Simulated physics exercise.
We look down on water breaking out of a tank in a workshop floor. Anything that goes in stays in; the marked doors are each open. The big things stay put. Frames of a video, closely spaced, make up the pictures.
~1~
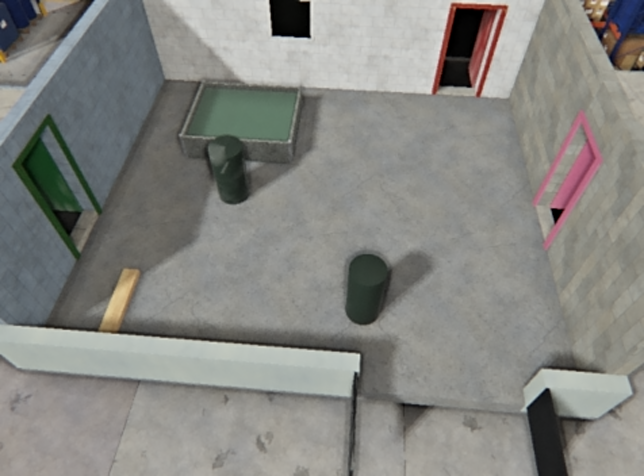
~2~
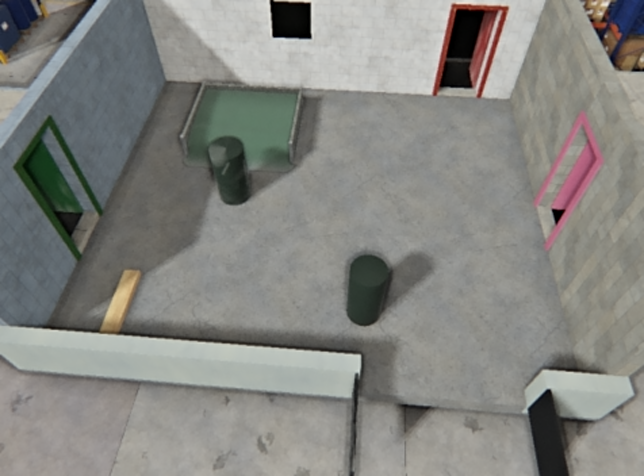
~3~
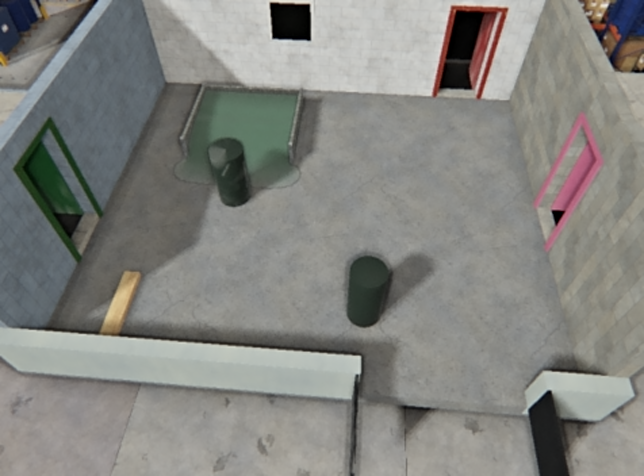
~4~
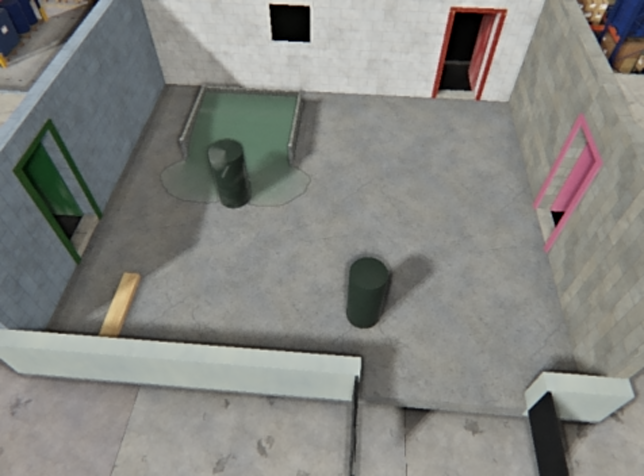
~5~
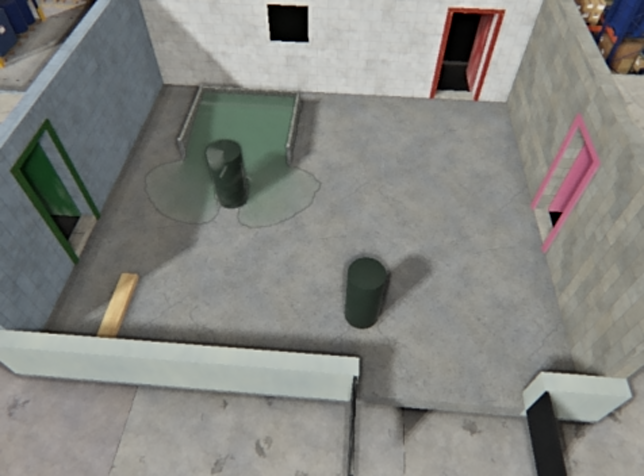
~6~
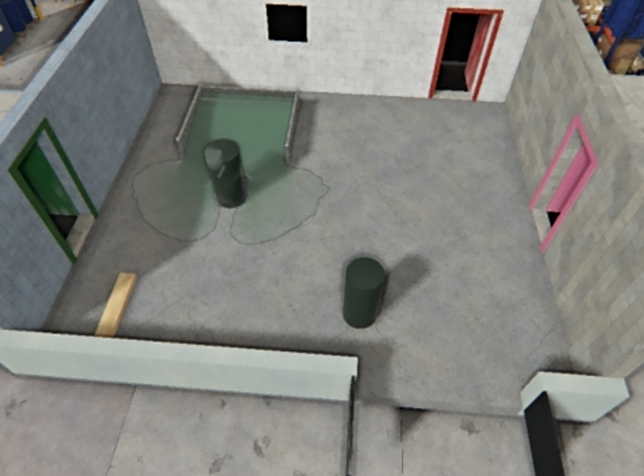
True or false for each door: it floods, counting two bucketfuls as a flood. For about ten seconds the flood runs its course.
Red door - false; pink door - false; green door - false.
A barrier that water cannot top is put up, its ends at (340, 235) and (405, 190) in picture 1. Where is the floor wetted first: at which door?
It would be the door marked green.
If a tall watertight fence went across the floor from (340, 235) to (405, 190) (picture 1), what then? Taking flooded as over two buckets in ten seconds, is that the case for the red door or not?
As for that door, the red door comes in short.
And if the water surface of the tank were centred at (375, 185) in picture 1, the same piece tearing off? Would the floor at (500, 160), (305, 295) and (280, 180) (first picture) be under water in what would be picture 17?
The three spots read left dry, swamped, left dry.
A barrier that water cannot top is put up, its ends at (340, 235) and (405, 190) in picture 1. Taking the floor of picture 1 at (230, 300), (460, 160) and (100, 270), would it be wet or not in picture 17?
In that order: Flooded, no water, flooded.
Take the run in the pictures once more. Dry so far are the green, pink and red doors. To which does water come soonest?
Answer: The green one.
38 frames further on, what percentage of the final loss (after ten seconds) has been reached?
Near 40 %.
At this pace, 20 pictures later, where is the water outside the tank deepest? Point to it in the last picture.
Somewhere close to (89, 357).
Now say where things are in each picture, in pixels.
In the first frame, the tank at (244, 114) is whole and still.
In the second frame, the front is at (186, 161), out from the gap at (239, 154).
In the third frame, the front is at (177, 170), out from the gap at (239, 157).
In the fourth frame, water pours out at (239, 158) and has run to (292, 196).
In the fifth frame, water pours out at (237, 159) and has run to (169, 213).
In the sixth frame, the front is at (170, 233), out from the gap at (235, 158).
A moment on, water covers 20 % of the floor; the red door not reached, the pink door not reached, the green door not reached.
Next, water covers 35 % of the floor; the red door not reached, the pink door not reached, the green door wet at the sill, nothing in.
Then, water covers 50 % of the floor; the red door not reached, the pink door not reached, the green door under two buckets in.
Later, water covers 50 % of the floor; the red door not reached, the pink door wet at the sill, nothing in, the green door under two buckets in.
In the end, water covers 75 % of the floor; the red door not reached, the pink door wet at the sill, nothing in, the green door under two buckets in.
